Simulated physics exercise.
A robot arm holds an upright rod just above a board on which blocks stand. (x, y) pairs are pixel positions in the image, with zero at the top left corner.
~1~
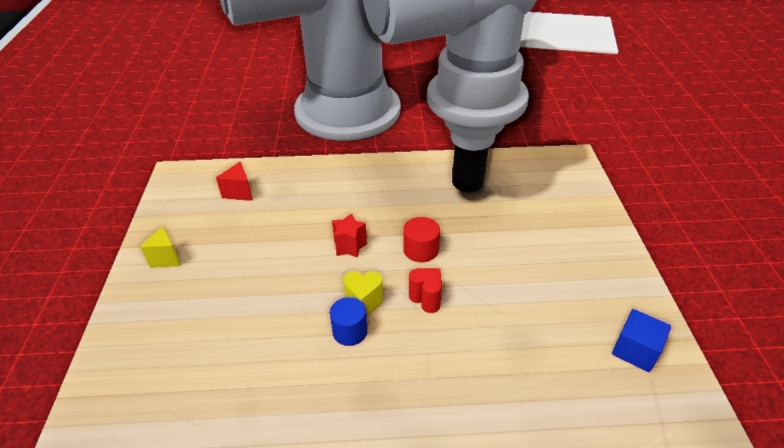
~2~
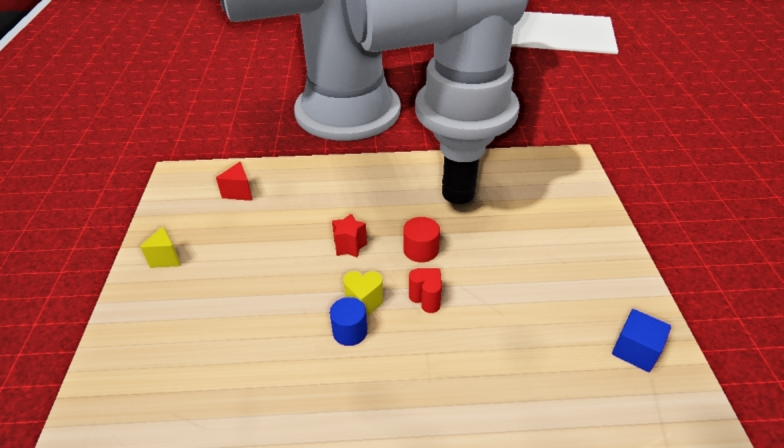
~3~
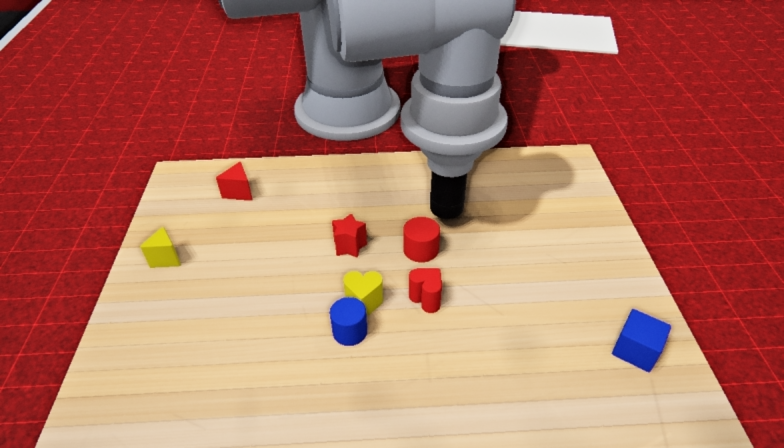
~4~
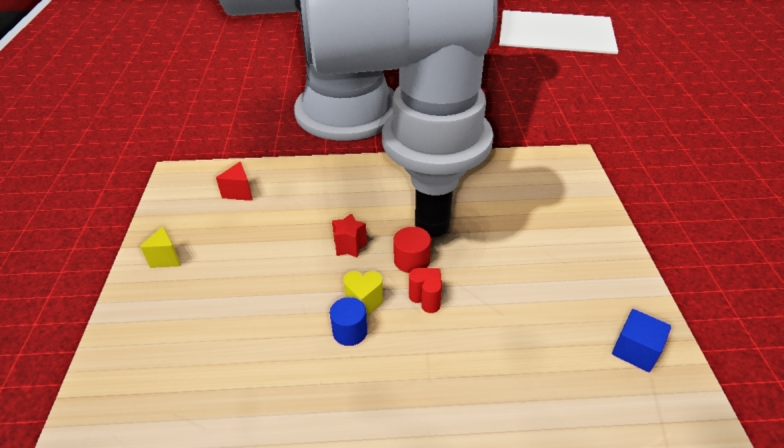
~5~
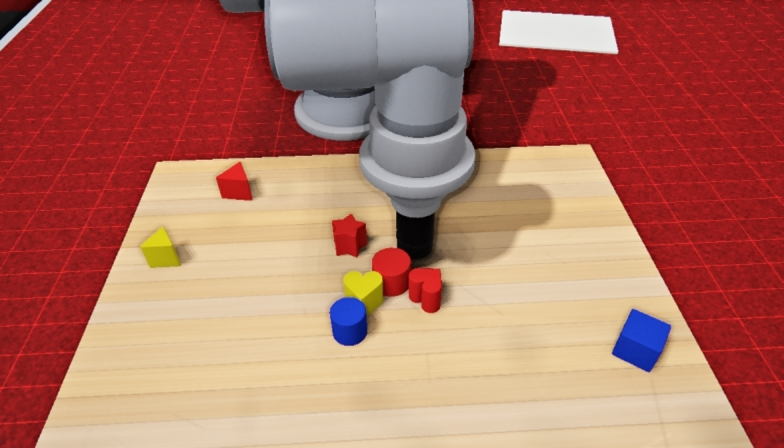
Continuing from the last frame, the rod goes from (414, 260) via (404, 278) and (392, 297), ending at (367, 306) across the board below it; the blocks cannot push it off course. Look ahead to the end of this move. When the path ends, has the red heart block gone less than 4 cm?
Yes, that is how it ends up.
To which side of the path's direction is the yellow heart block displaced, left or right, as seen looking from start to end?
The right-hand side.
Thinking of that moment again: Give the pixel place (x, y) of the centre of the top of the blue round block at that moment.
At the end it should sit near (318, 339).
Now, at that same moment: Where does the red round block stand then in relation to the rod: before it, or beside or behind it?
It is still ahead of the rod.
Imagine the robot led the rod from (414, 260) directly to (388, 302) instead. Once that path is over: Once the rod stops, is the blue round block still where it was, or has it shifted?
Here's my answer: The blue round block gets displaced.
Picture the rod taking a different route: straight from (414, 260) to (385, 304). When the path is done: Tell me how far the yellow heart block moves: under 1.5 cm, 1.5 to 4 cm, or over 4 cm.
It will move more than 4 cm.
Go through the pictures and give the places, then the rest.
In the first frame, rod tip (468, 183); block tops, blue round block (348, 310); yellow heart block (363, 282); red round block (422, 228); red heart block (428, 278).
In the second frame, rod (458, 195); blocks unchanged.
In the third frame, rod (447, 209); blocks unchanged.
In the fourth frame, rod (432, 226); red round block (412, 238).
In the fifth frame, rod (415, 247); blue round block (348, 310); yellow heart block (363, 282); red round block (391, 261); red heart block (428, 278).
The first path, step by step. Halfway along, rod (399, 276); blue round block (323, 335); yellow heart block (329, 302); red round block (366, 285); red heart block (427, 284), turned 35° anticlockwise.
At the end, rod (366, 293); blue round block (318, 339); yellow heart block (290, 313), turned 35° anticlockwise; red round block (327, 296); red heart block (426, 286), turned 45° anticlockwise.
